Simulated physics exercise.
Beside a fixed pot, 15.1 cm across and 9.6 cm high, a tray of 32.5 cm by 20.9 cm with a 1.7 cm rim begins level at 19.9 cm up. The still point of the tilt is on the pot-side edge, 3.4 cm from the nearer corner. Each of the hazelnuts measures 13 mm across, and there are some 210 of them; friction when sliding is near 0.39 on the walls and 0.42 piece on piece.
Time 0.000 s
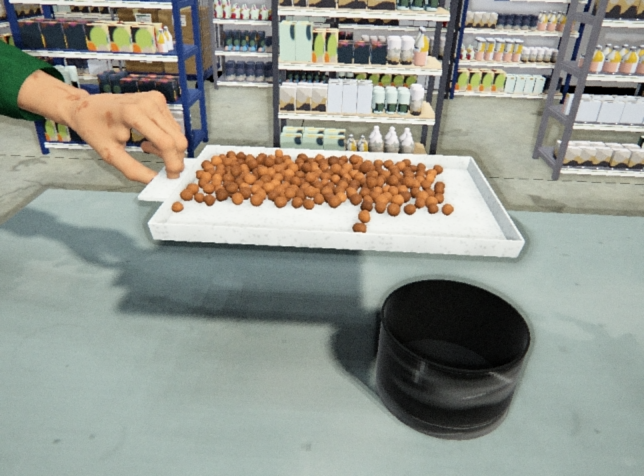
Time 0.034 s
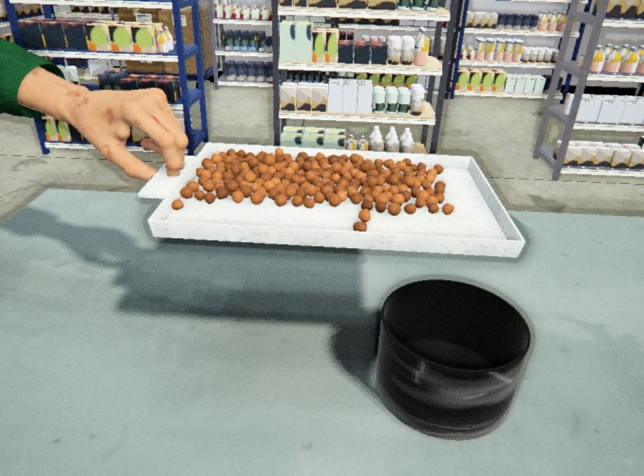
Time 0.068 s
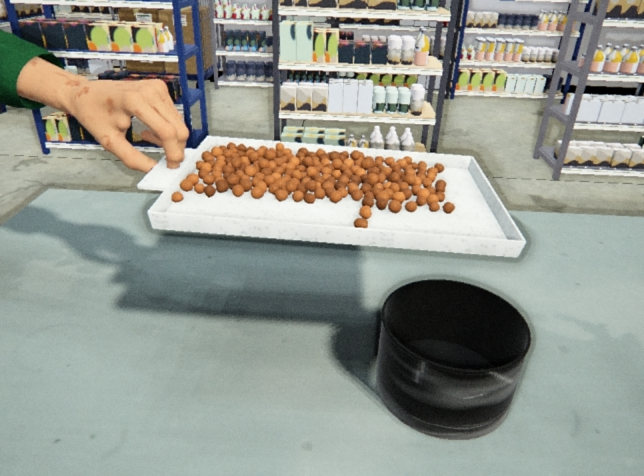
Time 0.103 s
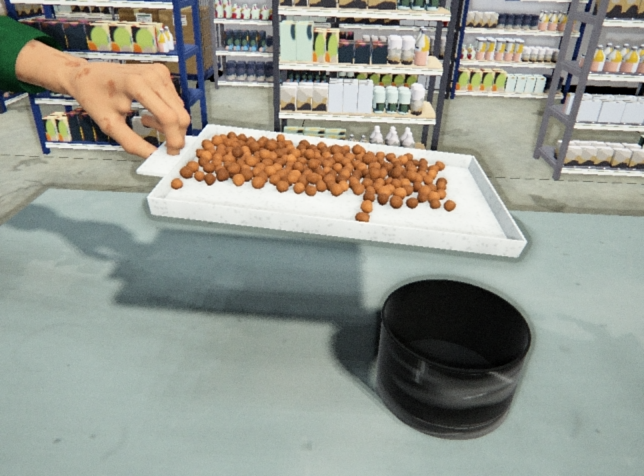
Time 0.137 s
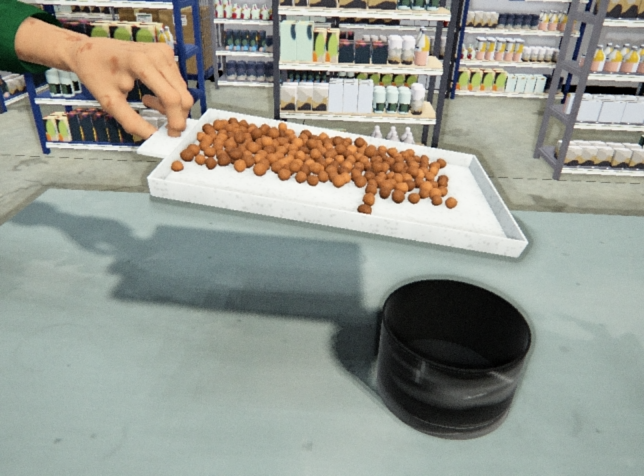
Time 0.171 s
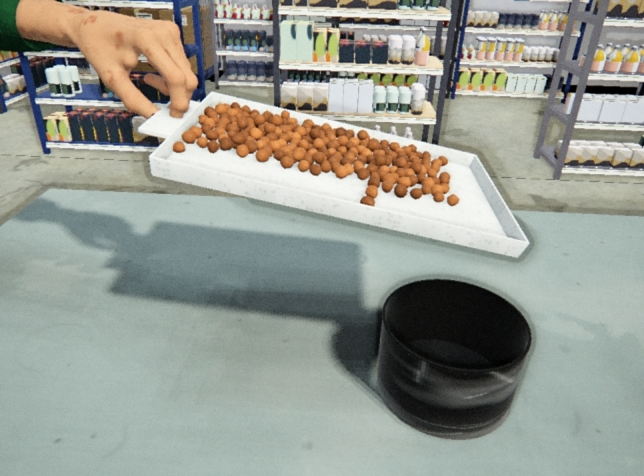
A hand held a white tray of small round brown balls above a table beside an empty black pot, then raised its left end, so the tray slanted gently down to the right.
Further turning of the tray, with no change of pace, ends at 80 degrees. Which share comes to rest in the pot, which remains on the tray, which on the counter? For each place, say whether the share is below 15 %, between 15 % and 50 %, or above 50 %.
Pot: Below 15 %; tray: Between 15 % and 50 %; counter: Above 50 %.
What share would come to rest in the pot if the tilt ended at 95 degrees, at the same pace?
That would be around 5 percent.
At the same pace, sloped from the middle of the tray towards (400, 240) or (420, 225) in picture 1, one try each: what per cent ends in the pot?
Approximately 10 percent, then 5 percent.
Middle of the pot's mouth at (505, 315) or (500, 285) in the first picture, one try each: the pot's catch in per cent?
Around 40 per cent, then around 30 per cent.
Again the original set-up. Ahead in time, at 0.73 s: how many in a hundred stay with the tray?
About 90% of the load.
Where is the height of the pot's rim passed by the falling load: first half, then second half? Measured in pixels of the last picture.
At roughly (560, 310) first, later on at (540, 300).
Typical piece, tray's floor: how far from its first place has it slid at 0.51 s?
About 8 cm.
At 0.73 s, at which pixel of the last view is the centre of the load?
Around (501, 167).
After 0.51 s, tilt 45 degrees; the tray holds 100 %, the pot 0 %.
After 0.73 s, tilt 68 degrees; the tray holds 90 %, the pot 0 %.
After 1.06 s, tilt 80 degrees; the tray holds 40 %, the pot 0 %.
At rest (2.8 s), pot 0 %, tray 25 %, counter 75 %.
